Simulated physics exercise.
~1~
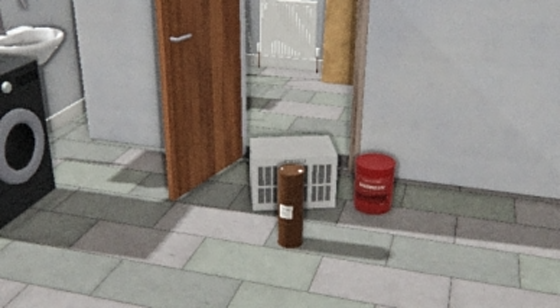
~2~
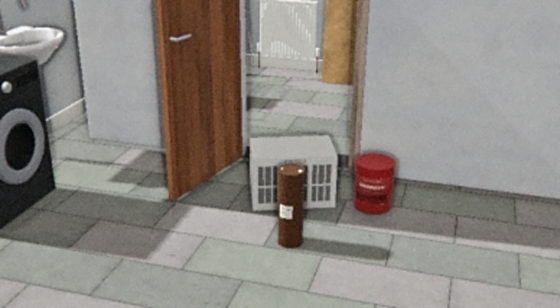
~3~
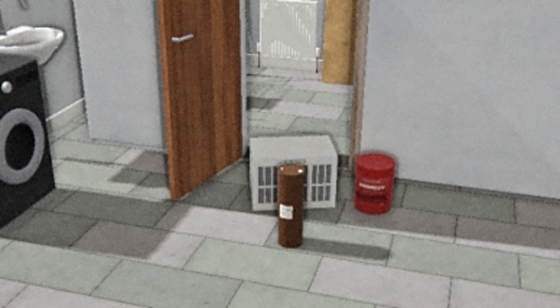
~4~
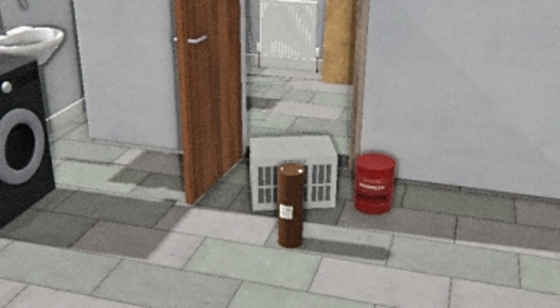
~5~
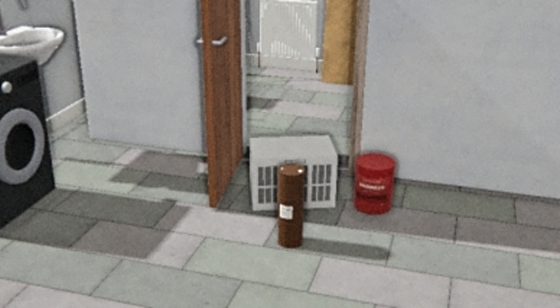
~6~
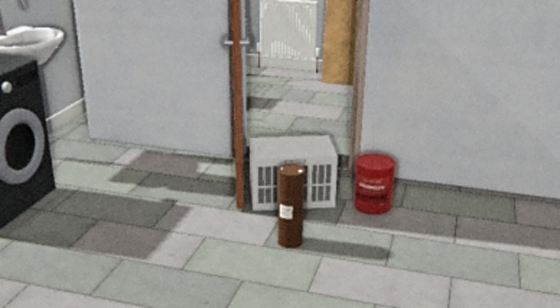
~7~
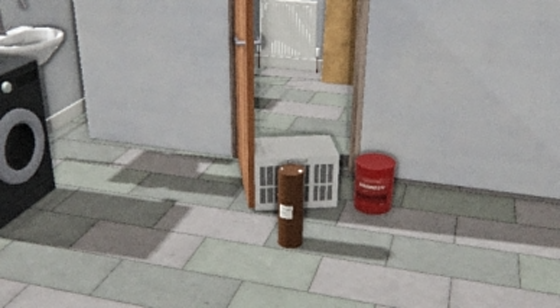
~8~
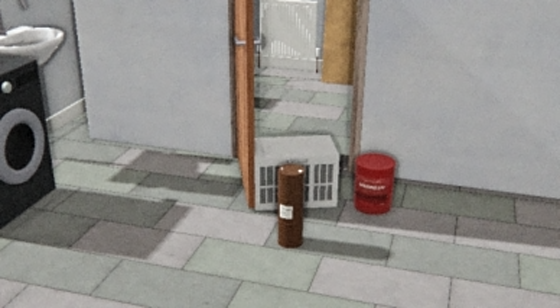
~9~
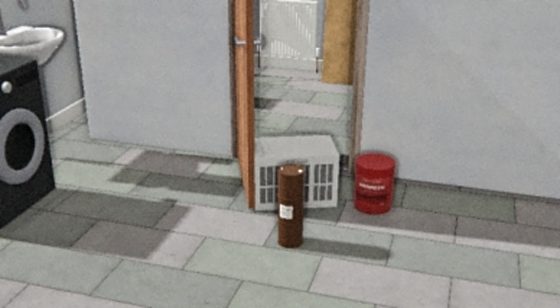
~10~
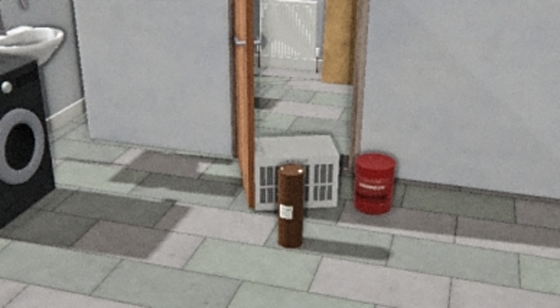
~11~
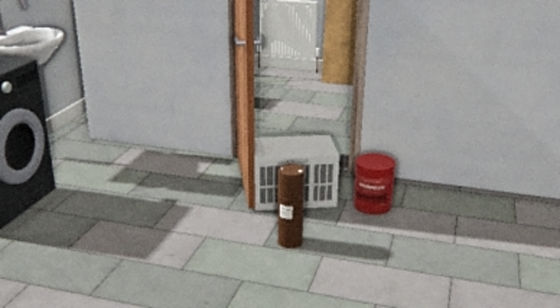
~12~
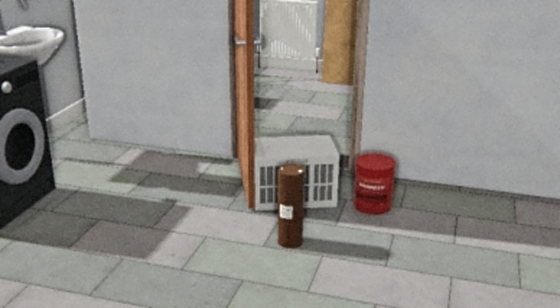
Brown wooden door swinging partway toward closed, then stopping ajar beside a white slatted chest, with brown canister and red pail unmoved.
